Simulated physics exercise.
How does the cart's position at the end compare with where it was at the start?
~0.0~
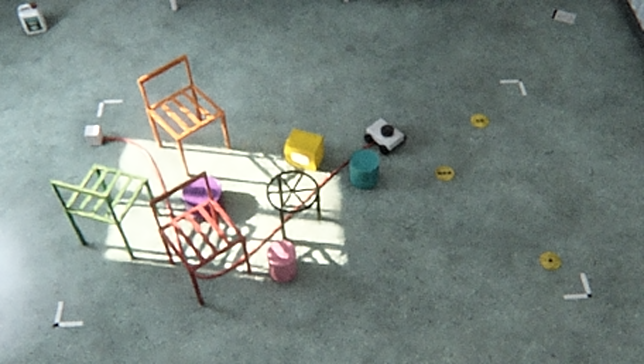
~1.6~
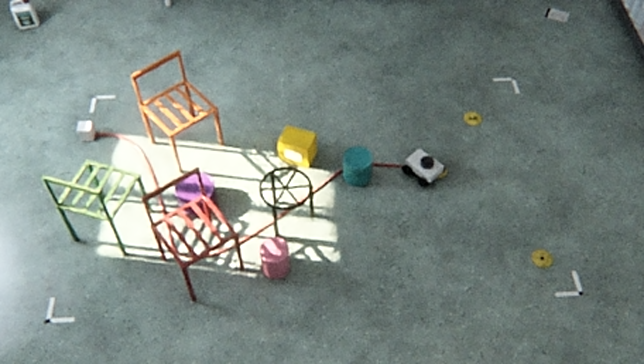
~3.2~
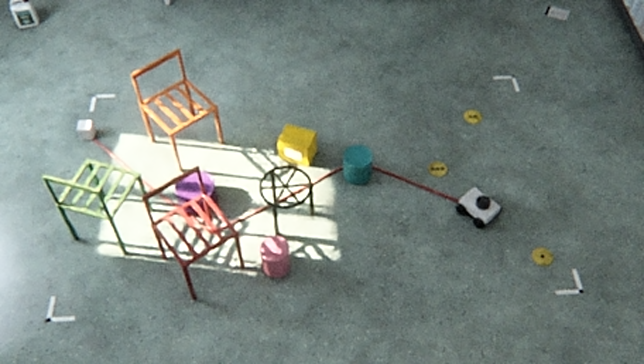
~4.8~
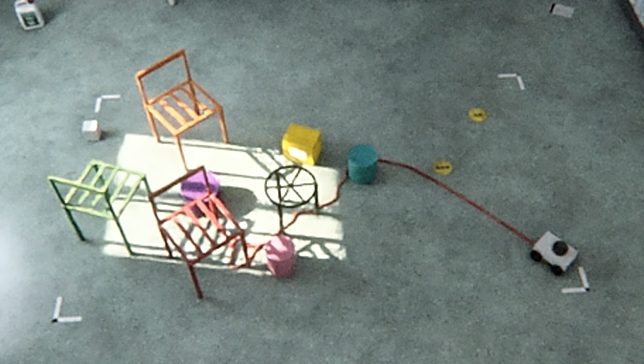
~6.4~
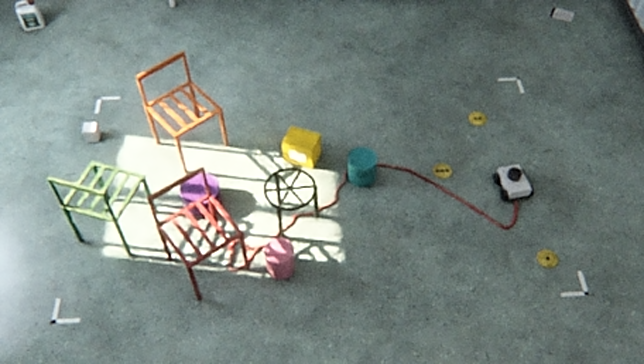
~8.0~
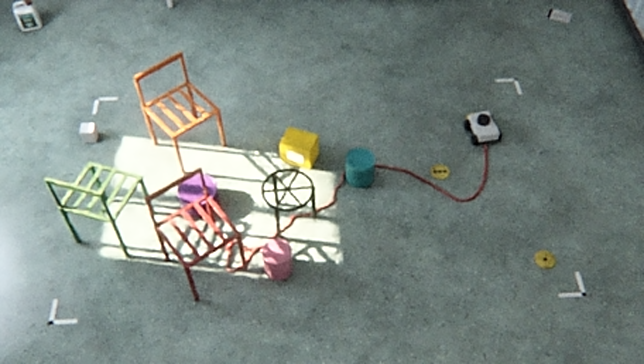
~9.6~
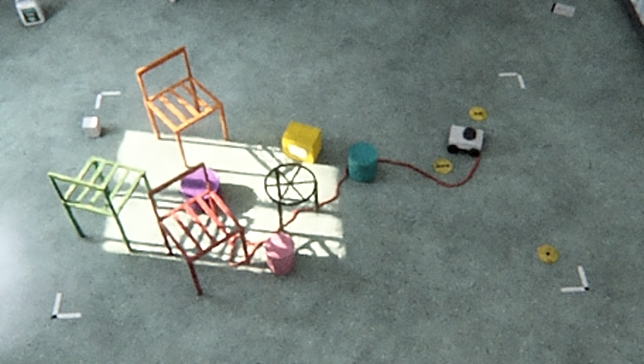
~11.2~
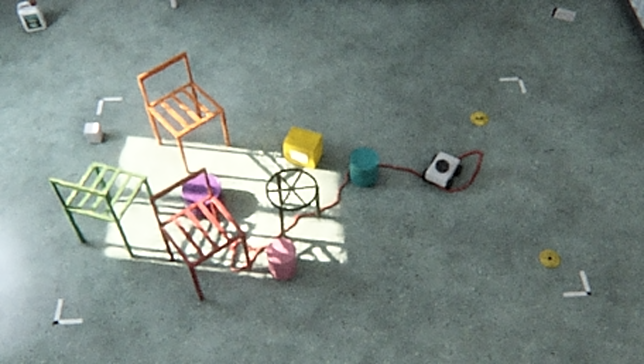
At the start the cart is just above and to the right of the teal bucket. At the end it is farther right and a little lower, about level with the bucket.
